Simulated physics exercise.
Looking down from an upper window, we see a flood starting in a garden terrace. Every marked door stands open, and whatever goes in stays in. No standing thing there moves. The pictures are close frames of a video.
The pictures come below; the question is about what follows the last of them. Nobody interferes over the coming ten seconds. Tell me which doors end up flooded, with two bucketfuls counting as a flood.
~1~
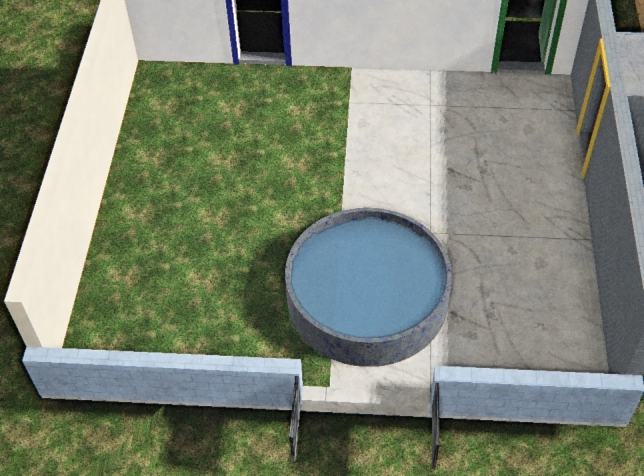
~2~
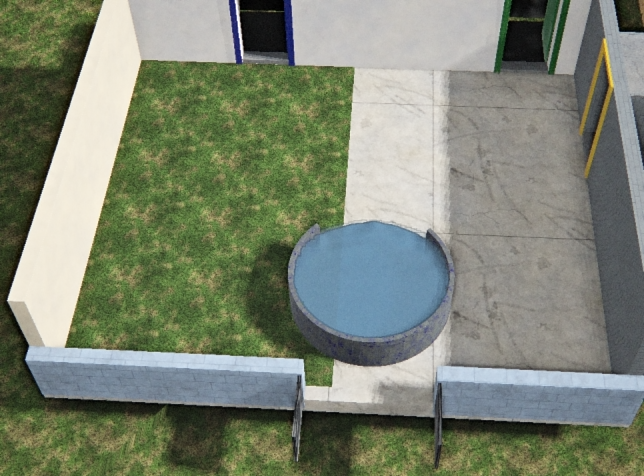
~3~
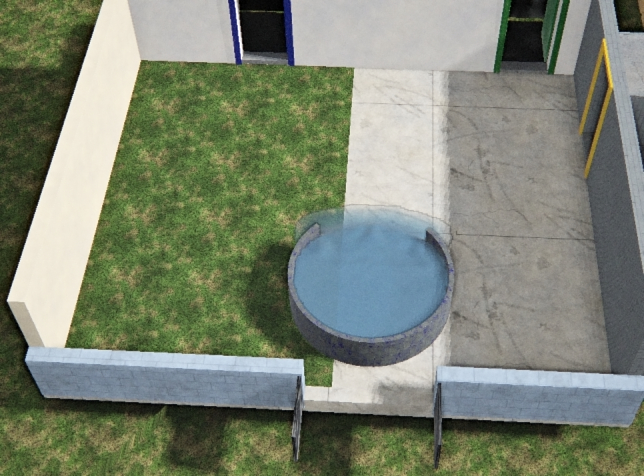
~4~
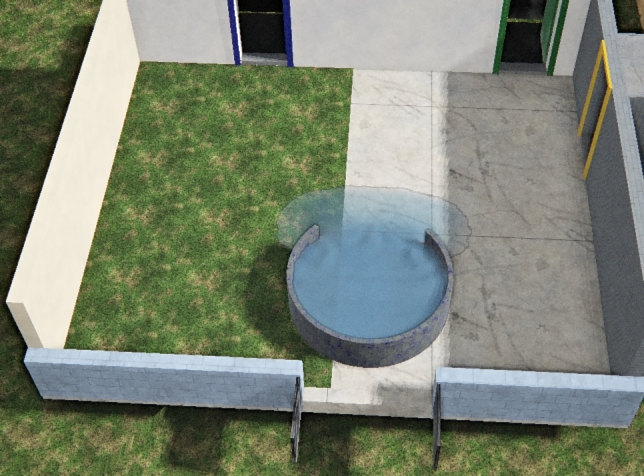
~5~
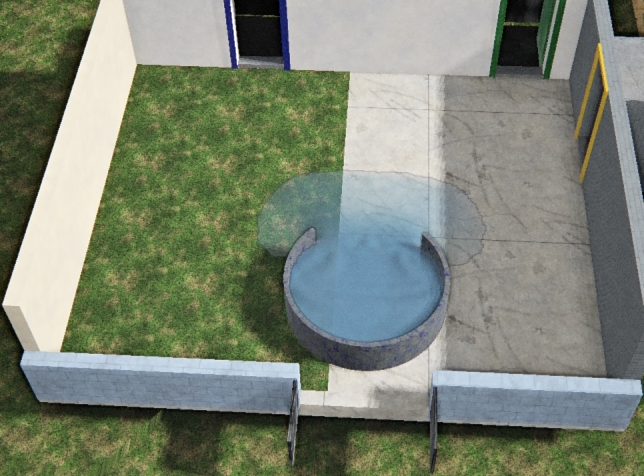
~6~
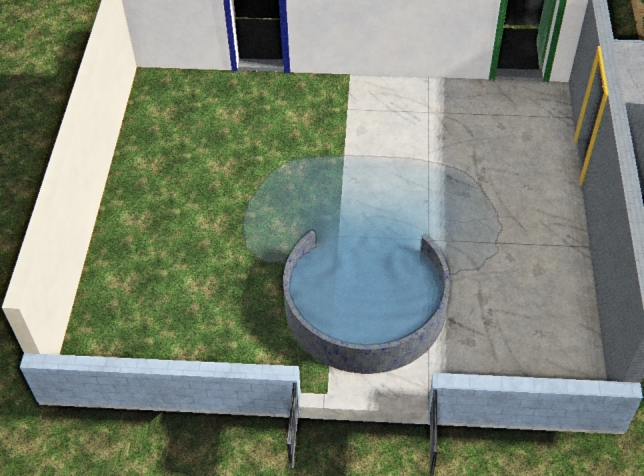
One by one: The green door ends up above the line; the yellow door ends up at or below the line; the blue door ends up at or below the line.
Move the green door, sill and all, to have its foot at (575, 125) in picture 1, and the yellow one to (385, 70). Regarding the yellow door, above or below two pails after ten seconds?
Log - yellow door: Beyond the mark.
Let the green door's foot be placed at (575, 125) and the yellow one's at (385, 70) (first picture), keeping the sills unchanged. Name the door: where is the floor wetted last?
The flood gets to the blue one after all the others.
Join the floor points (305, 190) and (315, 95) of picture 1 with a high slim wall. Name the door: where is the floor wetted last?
The one in blue, I think.
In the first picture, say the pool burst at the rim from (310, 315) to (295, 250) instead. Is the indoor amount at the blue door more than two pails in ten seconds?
The blue one ends up below.
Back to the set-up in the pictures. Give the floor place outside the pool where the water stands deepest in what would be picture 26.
At about (550, 91).
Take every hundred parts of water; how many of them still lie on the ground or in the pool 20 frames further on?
Close to 100 in a hundred.
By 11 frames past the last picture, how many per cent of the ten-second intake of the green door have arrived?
Share by then: About 0 in a hundred.
A moment on, water covers 30 % of the floor; the green door not reached, the yellow door not reached, the blue door not reached.
Next, water covers 45 % of the floor; the green door wet at the sill, nothing in, the yellow door wet at the sill, nothing in, the blue door not reached.
Then, water covers 55 % of the floor; the green door over two buckets in, the yellow door wet at the sill, nothing in, the blue door wet at the sill, nothing in.
Later, water covers 70 % of the floor; the green door far over two buckets in, the yellow door under two buckets in, the blue door under two buckets in.
In the end, water covers 90 % of the floor; the green door far over two buckets in, the yellow door under two buckets in, the blue door under two buckets in.
